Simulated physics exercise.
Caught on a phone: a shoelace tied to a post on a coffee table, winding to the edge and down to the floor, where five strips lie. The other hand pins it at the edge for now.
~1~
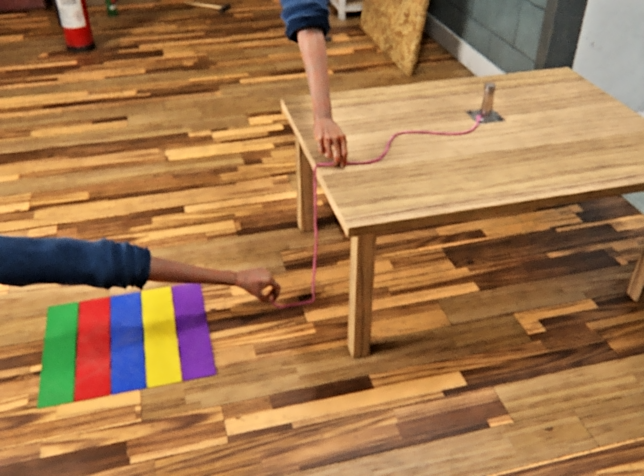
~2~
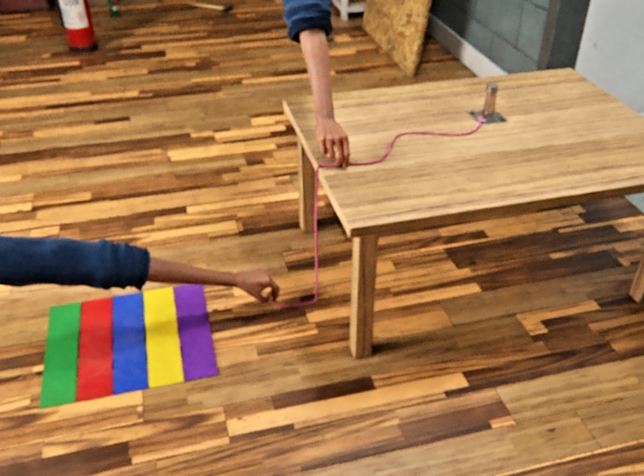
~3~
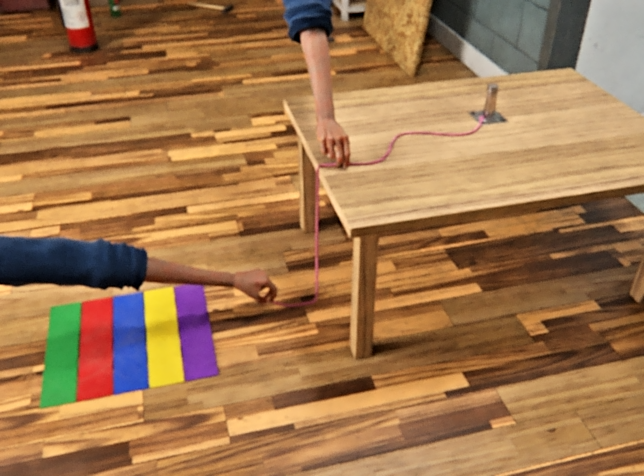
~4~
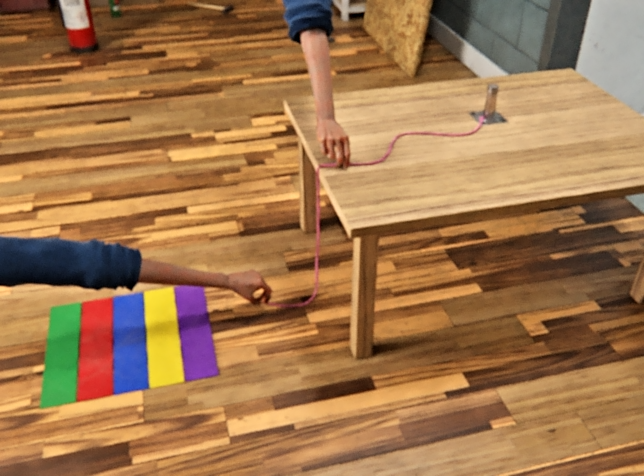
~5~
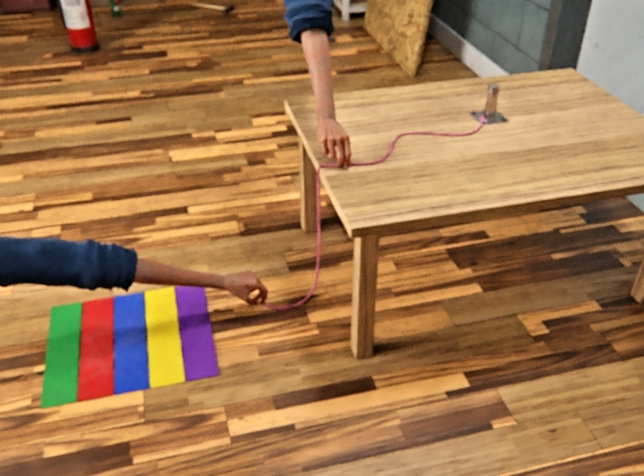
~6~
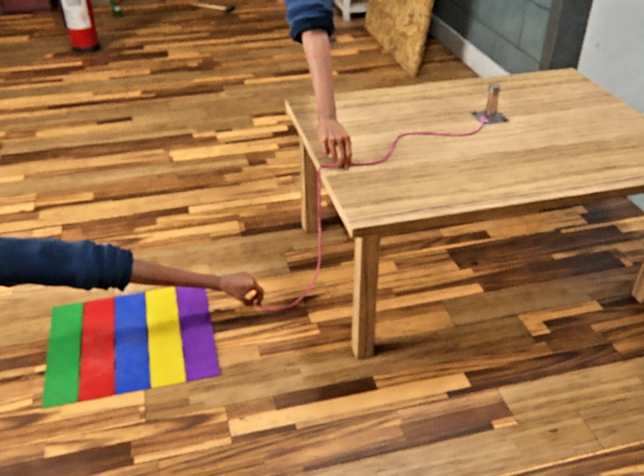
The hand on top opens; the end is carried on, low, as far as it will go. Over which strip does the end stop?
It gets as far as the blue strip.
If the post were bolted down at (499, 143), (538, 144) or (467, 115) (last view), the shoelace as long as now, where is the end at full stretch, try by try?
About (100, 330), (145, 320) and (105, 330).
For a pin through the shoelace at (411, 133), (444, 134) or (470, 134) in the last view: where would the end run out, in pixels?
Try by try, around (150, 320), (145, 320) and (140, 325).
Soon after, end near (196, 313); over purple.
Then, end near (153, 320); over yellow.
At full stretch, end near (128, 325); over blue. The blue one.
